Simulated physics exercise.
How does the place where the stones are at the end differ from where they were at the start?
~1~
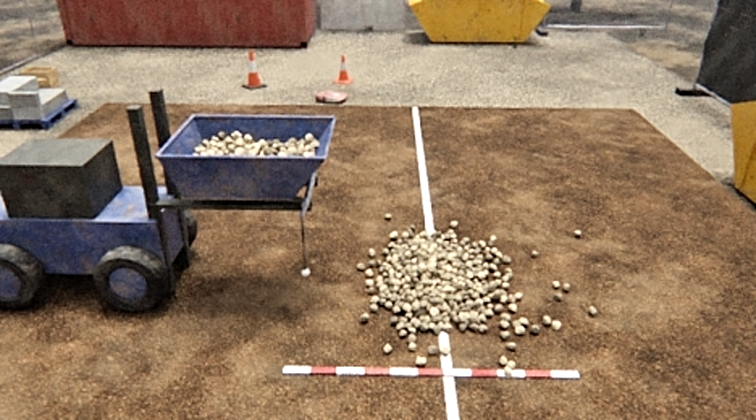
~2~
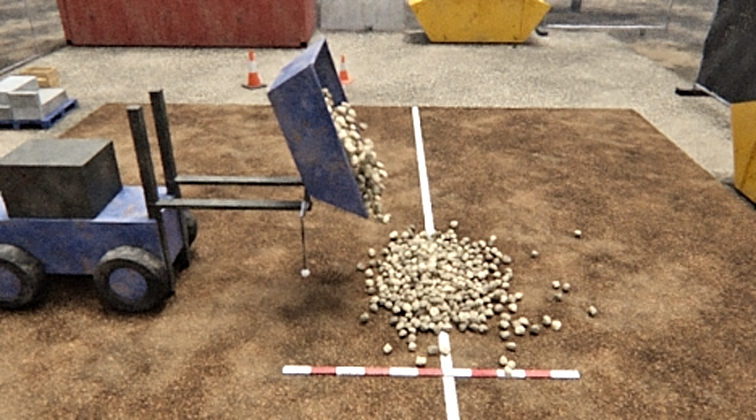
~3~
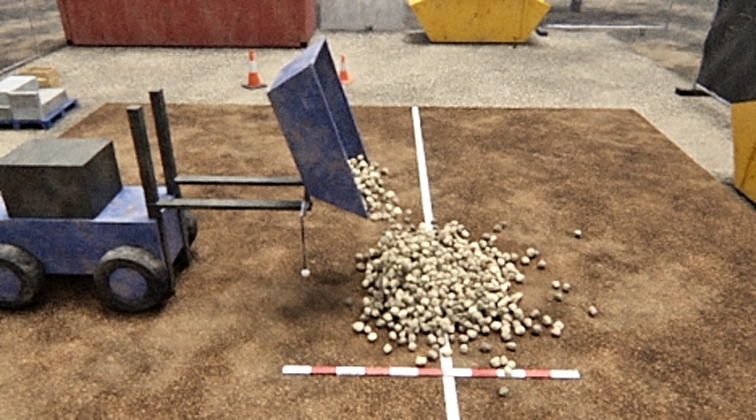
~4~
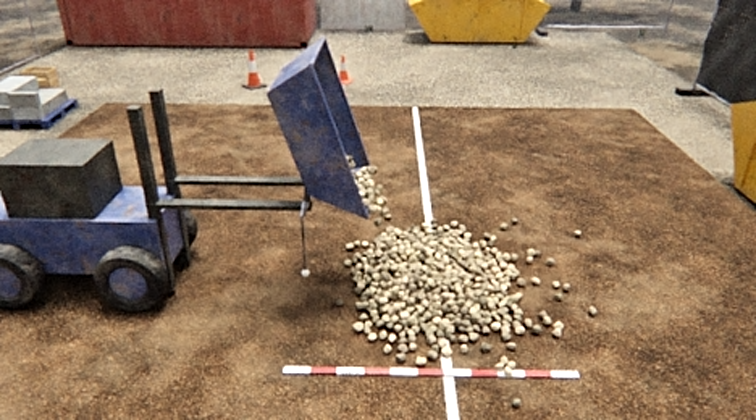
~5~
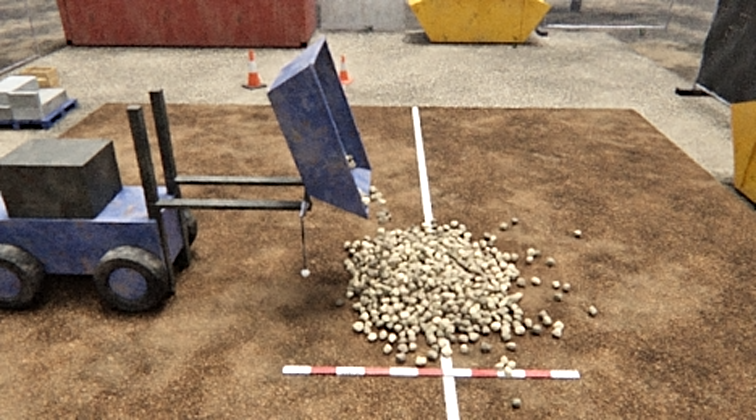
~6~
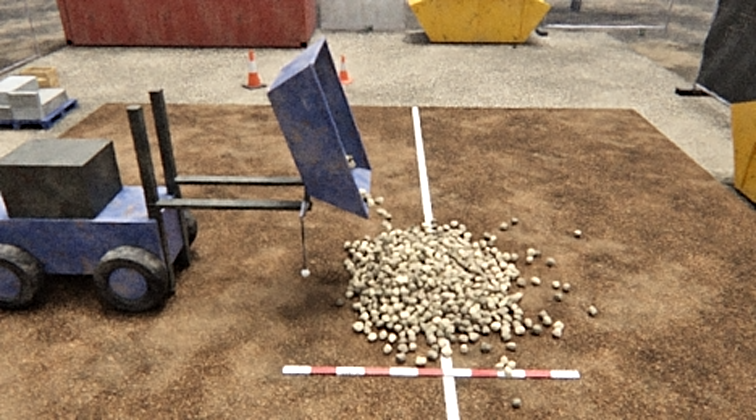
At the start the stones were split between the raised blue skip and a heap on the ground. By the end nearly all of them lay in the larger heap, so as a whole they had shifted lower and to the right.
